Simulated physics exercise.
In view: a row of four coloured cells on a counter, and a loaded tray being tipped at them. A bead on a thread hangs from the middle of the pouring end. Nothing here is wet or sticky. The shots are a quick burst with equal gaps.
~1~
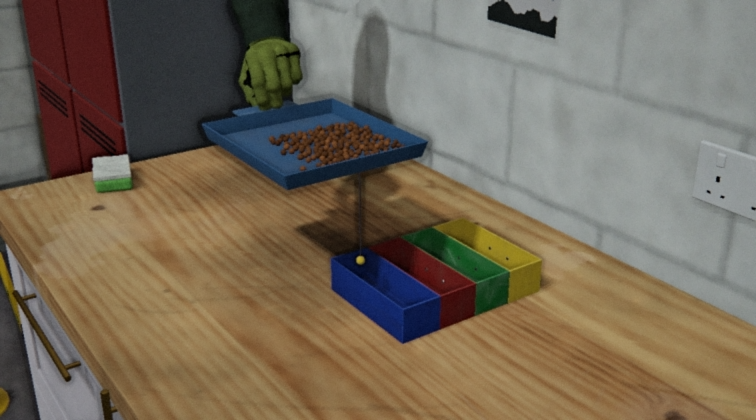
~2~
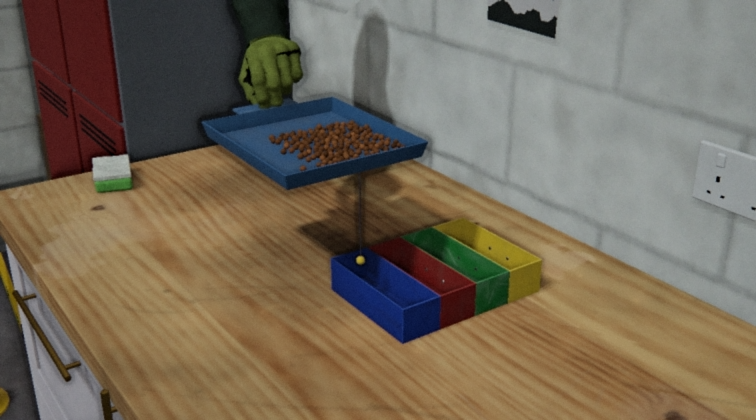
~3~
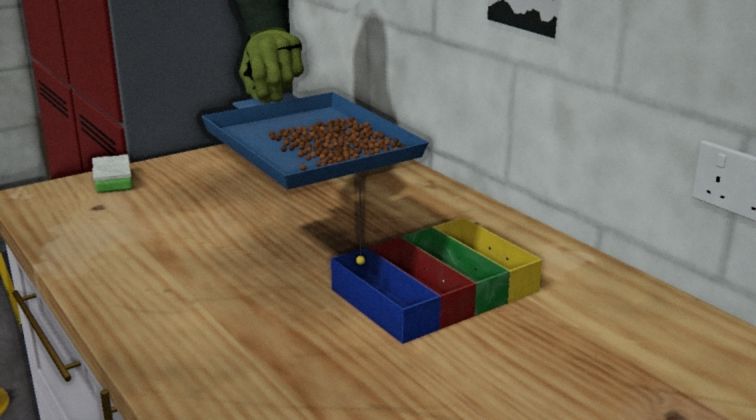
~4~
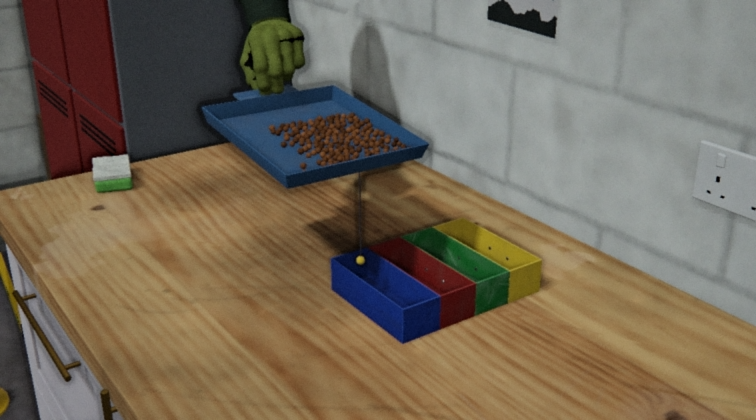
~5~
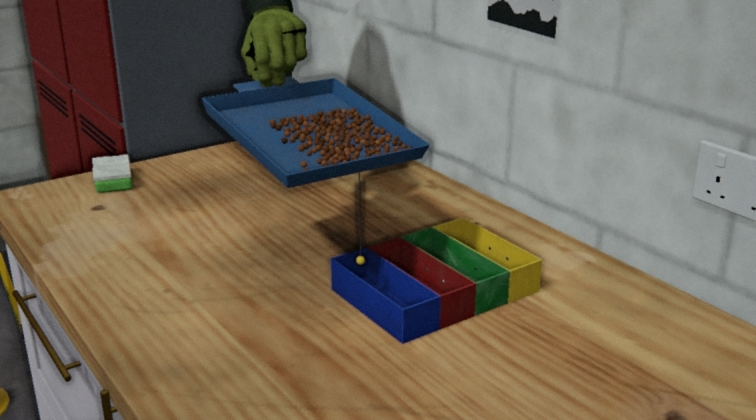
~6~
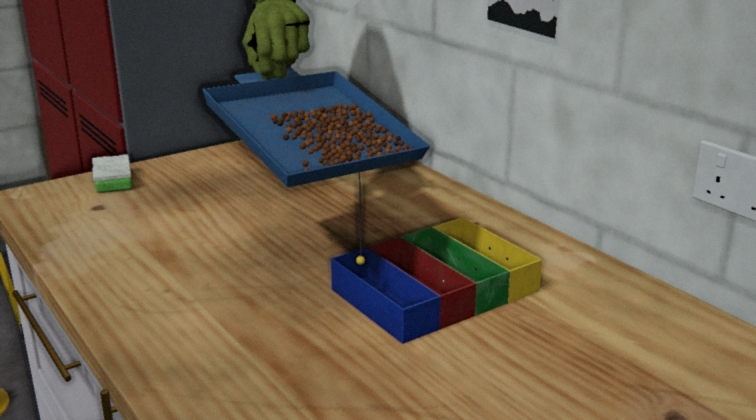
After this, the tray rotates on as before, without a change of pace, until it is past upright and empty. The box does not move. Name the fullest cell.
Most goes to the red cell.
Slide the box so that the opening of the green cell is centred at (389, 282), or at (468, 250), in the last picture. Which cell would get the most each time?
In turn: The yellow one; that red cell.
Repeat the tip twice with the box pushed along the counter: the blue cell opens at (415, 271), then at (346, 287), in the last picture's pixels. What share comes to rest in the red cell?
The first gives 30 %, the second 30 %.
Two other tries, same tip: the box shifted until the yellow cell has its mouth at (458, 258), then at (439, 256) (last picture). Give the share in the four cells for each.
About 100 and 100 per cent.
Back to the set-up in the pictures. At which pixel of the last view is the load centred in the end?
Around (430, 301).
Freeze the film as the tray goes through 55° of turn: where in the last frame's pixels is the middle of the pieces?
Close to (373, 138).
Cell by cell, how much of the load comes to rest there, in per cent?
Blue cell: 30 %, red cell: 50 %, green cell: 20 %, yellow cell: 0 %.
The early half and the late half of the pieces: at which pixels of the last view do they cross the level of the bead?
Around (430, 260) and then (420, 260).
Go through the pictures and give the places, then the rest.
Corners of the pouring end at (287, 173) and (422, 141), level; middle of the load at (341, 145), cereal balls; bead on its thread at (361, 260); blue cell at (421, 316); red cell at (458, 303); green cell at (492, 290); yellow cell at (525, 278), in the first picture.
Corners of the pouring end at (287, 173) and (422, 141), level; middle of the load at (341, 144), in the second picture.
Corners of the pouring end at (288, 173) and (423, 142), tipped barely, lowest at the right corner; middle of the load at (341, 142), in the third picture.
Corners of the pouring end at (288, 172) and (423, 143), tipped a little, lowest at the right corner; middle of the load at (342, 139), in the fourth picture.
Corners of the pouring end at (289, 172) and (424, 144), tipped a little, lowest at the right corner; middle of the load at (342, 136), in the fifth picture.
Corners of the pouring end at (289, 172) and (424, 145), tipped a little, lowest at the right corner; middle of the load at (344, 134); blue cell at (421, 316); red cell at (458, 303); green cell at (492, 290); yellow cell at (525, 278), in the sixth picture.
Soon, tray tipped steeply; all on the tray.
A while on, tray tipped right over; about a quarter on the tray; about a quarter in the red cell; a small part in the blue cell; a small part in the green cell; about a quarter falling or outside the box.
Towards the end, tray tipped past a quarter turn; about half in the red cell; about a quarter in the blue cell; about a quarter in the green cell; a stray few in the yellow cell; a small part falling or outside the box.
Finally, tray tipped past a quarter turn; about half in the red cell; about a quarter in the blue cell; about a quarter in the green cell; a stray few in the yellow cell; a small part outside the box.
